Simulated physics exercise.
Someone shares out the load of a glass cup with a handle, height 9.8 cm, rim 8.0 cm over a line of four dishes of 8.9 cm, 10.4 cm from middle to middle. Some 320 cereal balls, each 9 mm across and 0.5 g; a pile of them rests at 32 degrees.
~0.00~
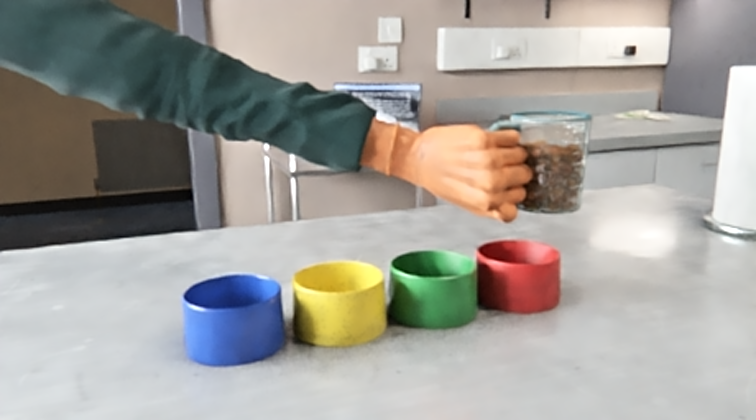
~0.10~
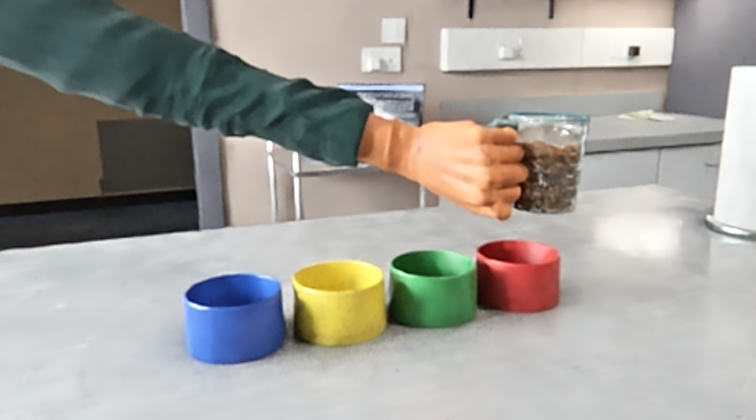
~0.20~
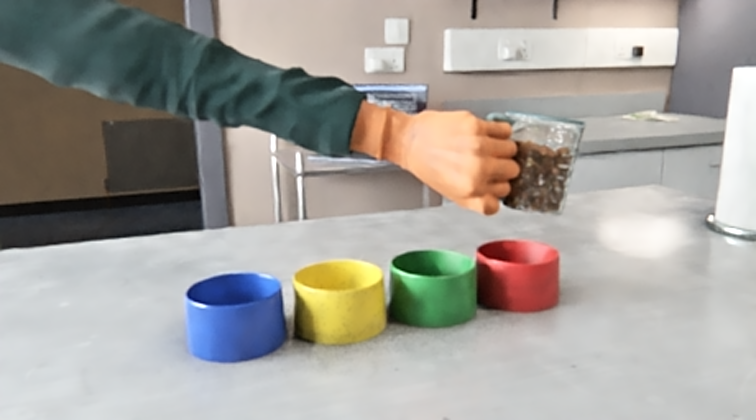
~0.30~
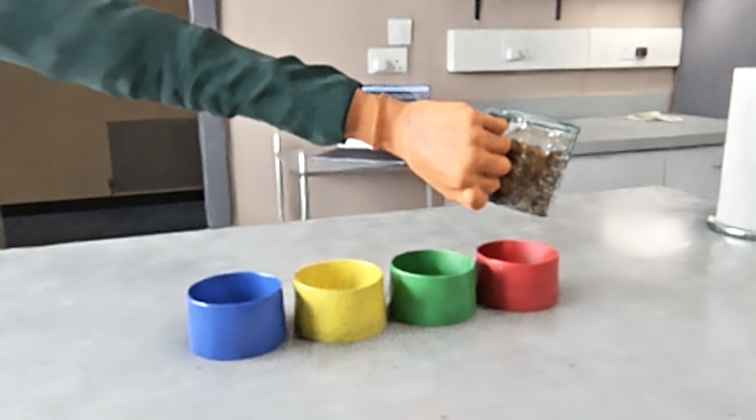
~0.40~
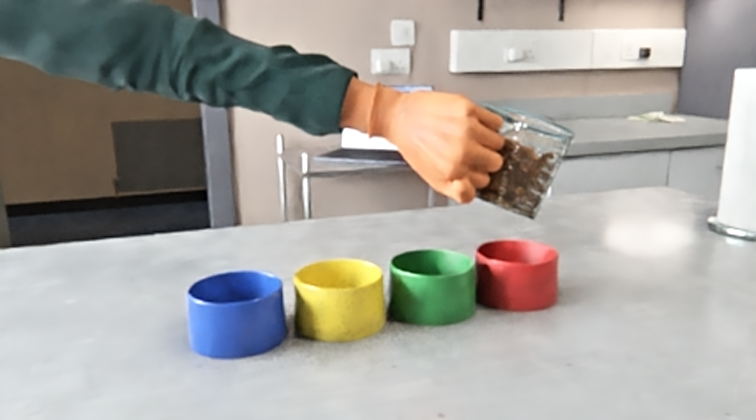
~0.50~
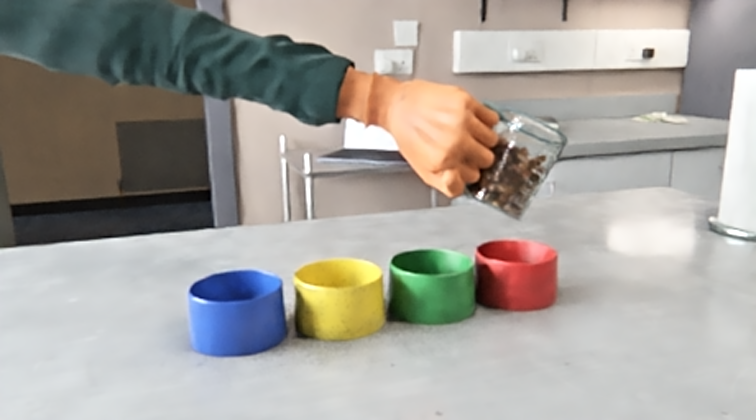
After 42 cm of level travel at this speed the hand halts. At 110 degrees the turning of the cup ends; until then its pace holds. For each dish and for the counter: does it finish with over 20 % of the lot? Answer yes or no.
Red: No, blue: No, green: Yes, yellow: No, counter: No.
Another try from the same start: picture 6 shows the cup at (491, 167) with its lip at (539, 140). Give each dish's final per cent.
Red 0; blue 30; green 0; yellow 60.
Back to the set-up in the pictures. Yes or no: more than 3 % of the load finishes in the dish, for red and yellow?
Red no; yellow yes.
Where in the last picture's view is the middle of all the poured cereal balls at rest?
At about (429, 289).
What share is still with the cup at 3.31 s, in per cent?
Roughly 0 per cent.
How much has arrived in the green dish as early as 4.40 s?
About 80 per cent by then.
After 2.18 s, tilt 110 degrees; cup holds 20 %, green 70 %.
After 3.31 s, tilt 110 degrees; cup holds 0 %, green 80 %, yellow 5 %.
Then, at 4.40 s, tilt 110 degrees; cup holds 0 %, green 80 %, yellow 5 %.
In the end, at 4.7 s, red 0 %, blue 0 %, green 80 %, yellow 5 %, counter 10 %.
